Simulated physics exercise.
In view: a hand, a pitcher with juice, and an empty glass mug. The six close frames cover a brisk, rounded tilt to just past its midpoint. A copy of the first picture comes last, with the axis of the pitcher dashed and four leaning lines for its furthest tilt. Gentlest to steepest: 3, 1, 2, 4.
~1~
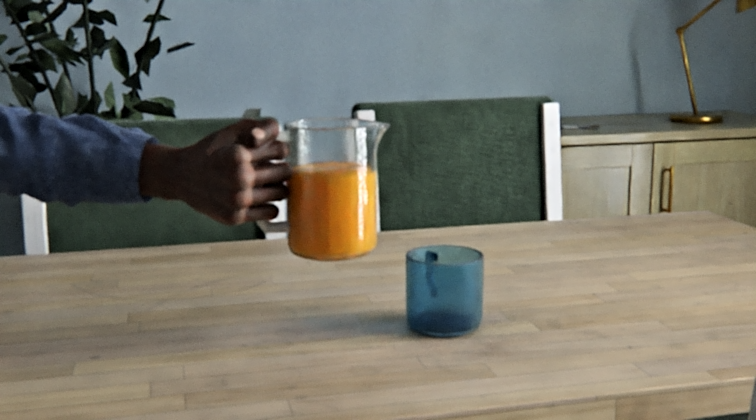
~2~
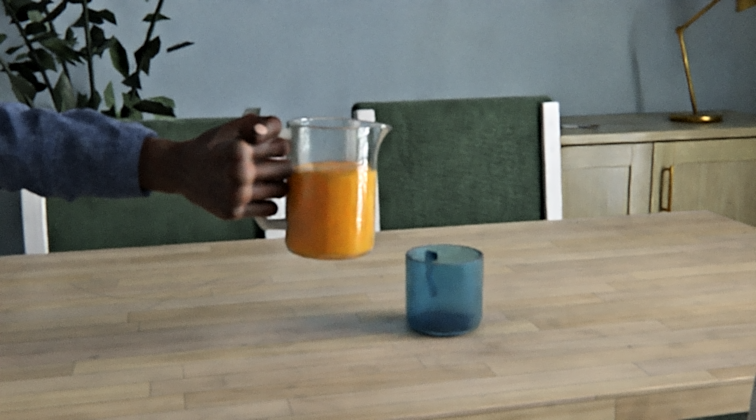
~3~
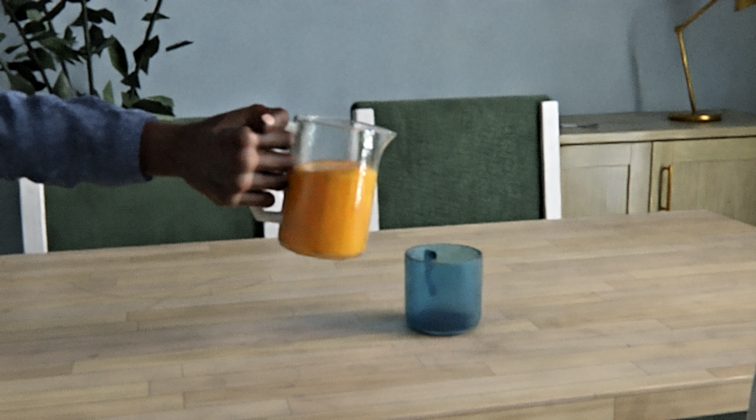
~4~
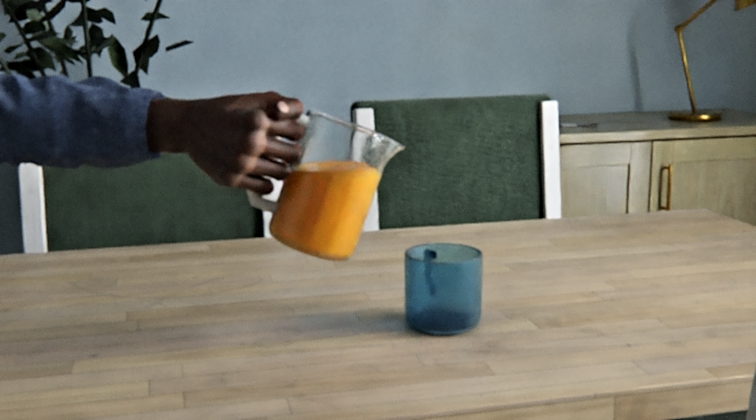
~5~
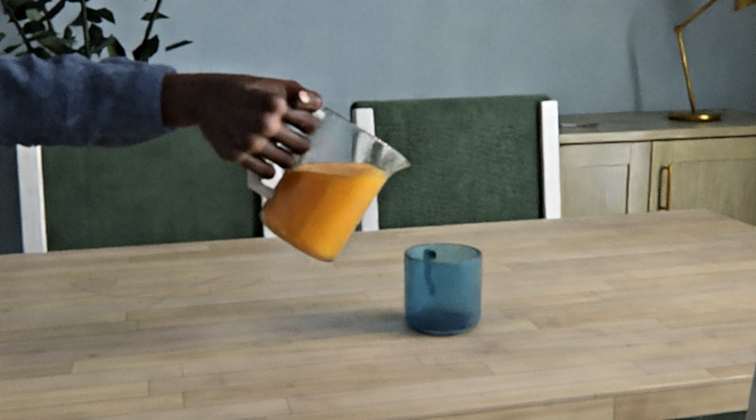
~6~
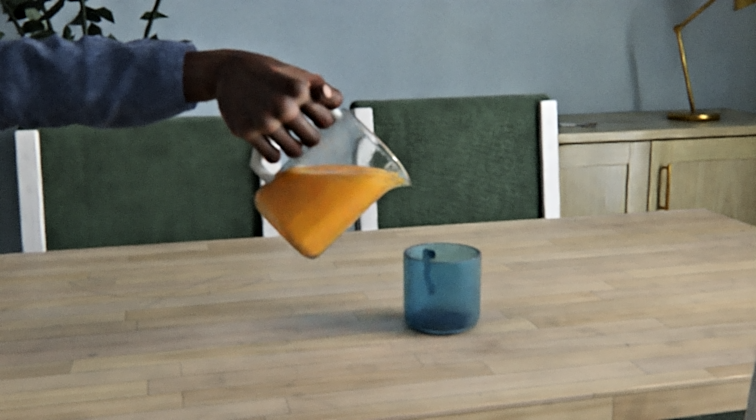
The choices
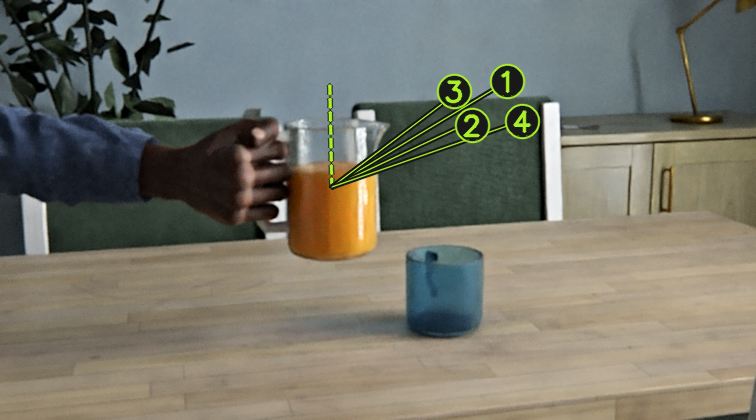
A hand holding a clear pitcher of orange juice by its handle tilted it steadily to the right, above and to the left of an empty blue glass mug that stayed still on a wooden table.
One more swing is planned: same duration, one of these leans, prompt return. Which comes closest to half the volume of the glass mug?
2.
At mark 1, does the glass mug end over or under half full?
Under.
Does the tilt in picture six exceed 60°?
No.
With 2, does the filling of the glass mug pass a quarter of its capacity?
Yes, it does.
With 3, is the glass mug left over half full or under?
Under half.
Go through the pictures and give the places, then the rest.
Upright, lip at (387, 125); rim of the glass mug round (445, 254); nothing has left yet, in the first picture.
Tipped about 3°, lip at (389, 126); nothing has left yet, in the second picture.
Tipped about 10°, lip at (395, 133); nothing has left yet, in the third picture.
Tipped about 21°, lip at (403, 146); nothing has left yet, in the fourth picture.
Tipped about 34°, lip at (408, 163); nothing has left yet, in the fifth picture.
Tipped about 48°, lip at (409, 183); nothing has left yet, in the sixth picture.
In lime, 1 at (492, 89); 2 at (455, 129); 3 at (442, 103); 4 at (506, 126).
For mark 1, the glass mug ends with about 30 % of what it can hold.
For mark 2, the glass mug ends with about 48 % of what it can hold.
For mark 3, the glass mug ends with about 17 % of what it can hold.
For mark 4, the glass mug ends with about 66 % of what it can hold.
